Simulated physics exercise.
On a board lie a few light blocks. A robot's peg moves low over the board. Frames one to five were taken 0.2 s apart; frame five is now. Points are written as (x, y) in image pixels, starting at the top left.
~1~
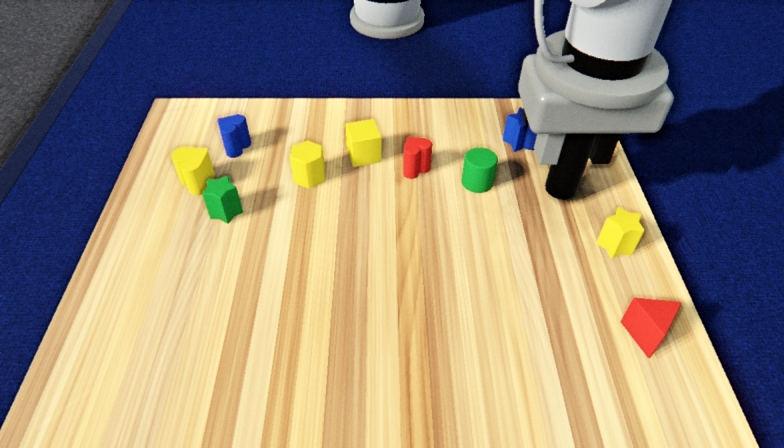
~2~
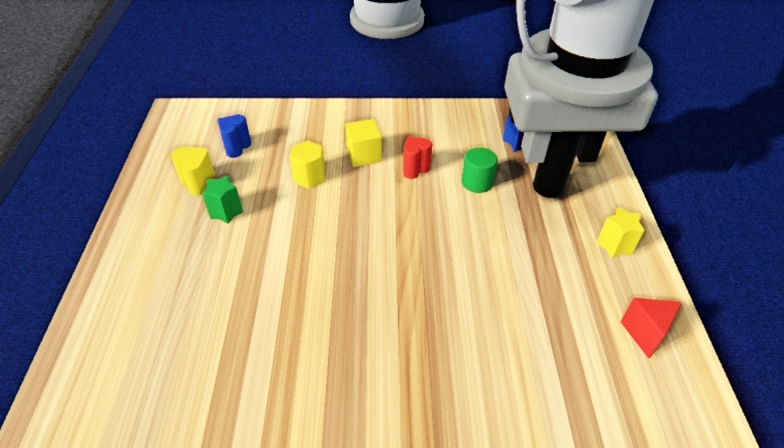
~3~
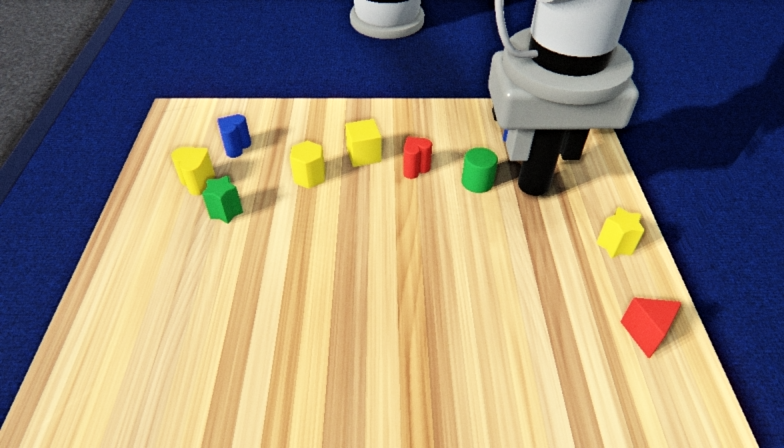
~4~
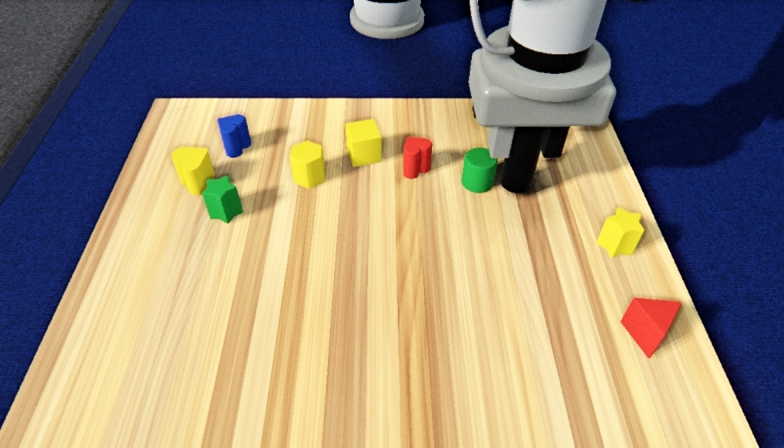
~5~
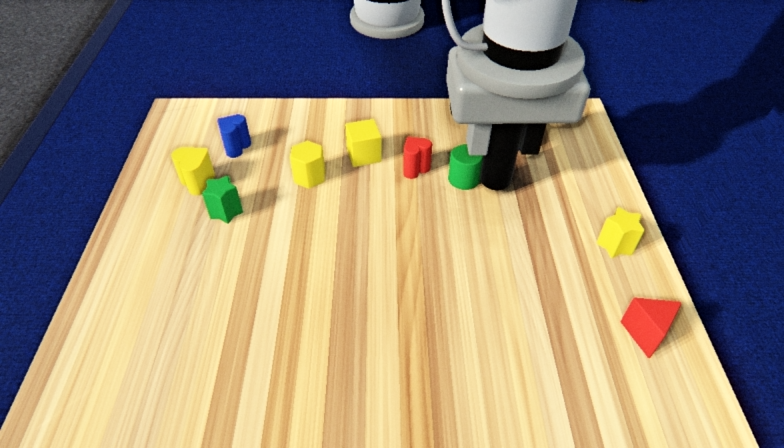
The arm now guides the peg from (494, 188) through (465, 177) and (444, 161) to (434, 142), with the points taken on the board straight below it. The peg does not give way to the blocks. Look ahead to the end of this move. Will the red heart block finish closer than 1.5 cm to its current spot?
No
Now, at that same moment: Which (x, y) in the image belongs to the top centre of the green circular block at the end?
When the path ends, it will be at (408, 125).
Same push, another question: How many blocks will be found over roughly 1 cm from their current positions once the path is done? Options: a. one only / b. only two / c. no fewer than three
I'll go with b - only two.
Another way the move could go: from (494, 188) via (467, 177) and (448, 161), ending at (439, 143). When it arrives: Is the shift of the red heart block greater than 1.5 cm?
Going by the path, yes.
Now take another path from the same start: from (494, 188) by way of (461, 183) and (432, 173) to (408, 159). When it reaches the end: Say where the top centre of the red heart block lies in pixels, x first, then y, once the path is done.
My prediction: (378, 135).
On the path given first. One third of the way, peg at (466, 170); red heart block at (407, 142), turned 20° anticlockwise; green circular block at (438, 143).
Two thirds of the way, peg at (445, 153); red heart block at (393, 141), turned 75° anticlockwise; green circular block at (415, 131).
At the end, peg at (434, 135); yellow four-sided block in place; red heart block at (392, 141), turned 80° anticlockwise; green circular block at (408, 125).
